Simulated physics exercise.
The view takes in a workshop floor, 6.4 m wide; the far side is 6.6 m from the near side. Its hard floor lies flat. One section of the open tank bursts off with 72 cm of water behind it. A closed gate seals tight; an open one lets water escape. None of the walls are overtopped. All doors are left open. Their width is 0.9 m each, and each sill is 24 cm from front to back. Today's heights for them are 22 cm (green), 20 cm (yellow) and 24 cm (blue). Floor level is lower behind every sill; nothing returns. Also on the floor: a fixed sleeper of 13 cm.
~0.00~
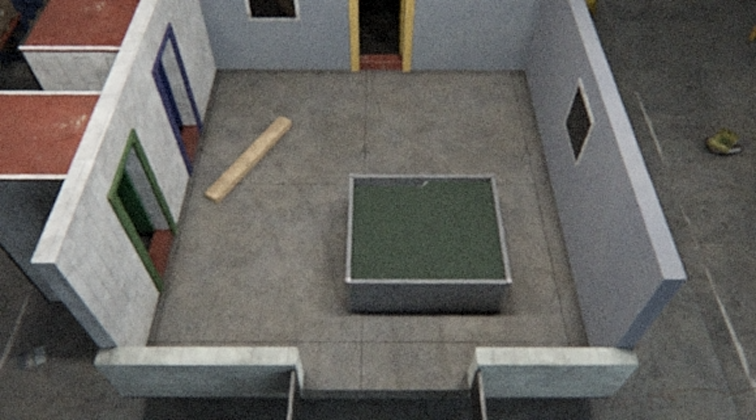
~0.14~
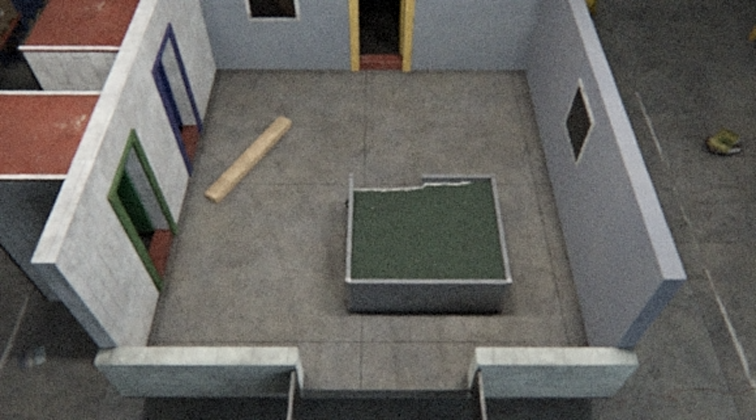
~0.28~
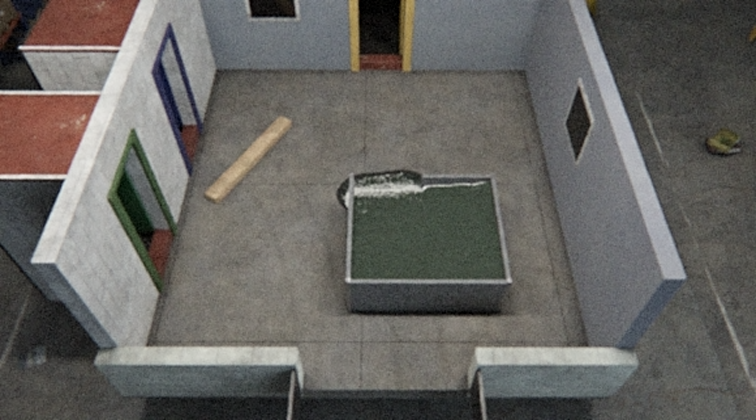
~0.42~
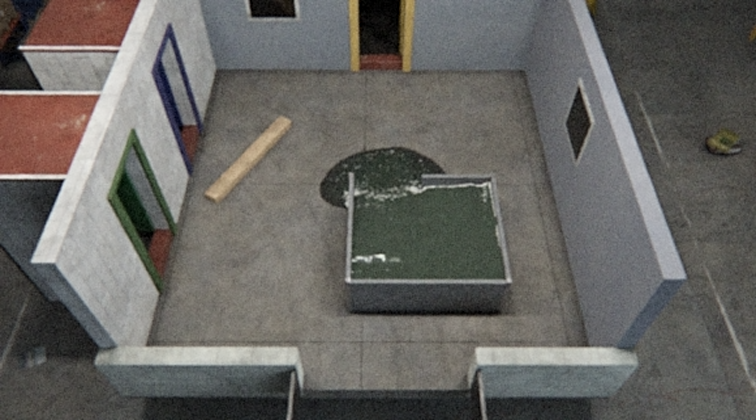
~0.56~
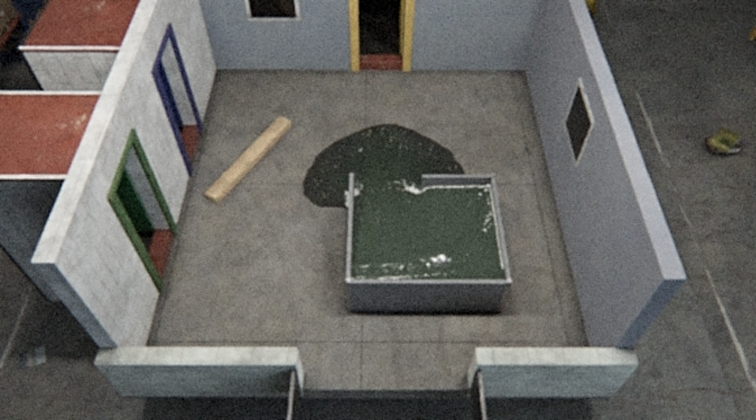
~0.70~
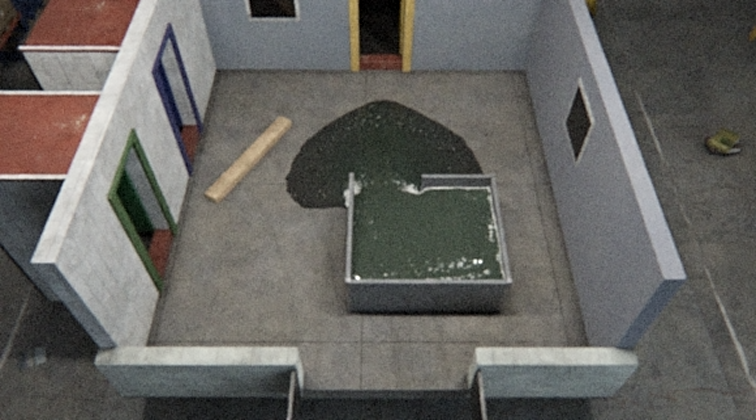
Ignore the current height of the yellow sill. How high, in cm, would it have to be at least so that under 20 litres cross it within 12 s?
I would say at least 23 cm.
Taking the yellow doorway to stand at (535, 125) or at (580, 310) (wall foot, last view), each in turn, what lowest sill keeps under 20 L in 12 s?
Minimums: Roughly 7.5 cm and 7.0 cm.
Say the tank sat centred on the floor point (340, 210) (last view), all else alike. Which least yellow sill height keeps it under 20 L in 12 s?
In that case about 19 cm.
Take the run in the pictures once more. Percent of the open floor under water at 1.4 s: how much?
Wet share: Near 35 %.
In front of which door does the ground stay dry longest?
The green one.
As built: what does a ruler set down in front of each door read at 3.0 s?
Depths in cm: Green 0, yellow 24, blue 6.
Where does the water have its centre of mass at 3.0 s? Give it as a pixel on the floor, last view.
My guess is close to (385, 166).
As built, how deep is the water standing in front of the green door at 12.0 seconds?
Depth: Near 3.0 cm.
After 1.4 s water covers 35 % of the floor, deepest (39 cm) near (373, 202); 28 cm at the yellow door, 2 litres in over its 20 cm sill.
After 3.0 s water covers 45 % of the floor, deepest (32 cm) near (224, 78); 24 cm at the yellow door, 44 litres in over its 20 cm sill.
After 12.0 s water covers 95 % of the floor, deepest (10 cm) near (551, 373); 9 cm at the yellow door, 49 litres in over its 20 cm sill.
At the yellow door as built, the water arrived by 1.0 s and peaked near 31 cm at 2.2 s.
With a sill of 19 cm, 60 litres would have come in within the 12 s; with 26 cm, 8 litres. So under 20 litres takes about 23 cm.
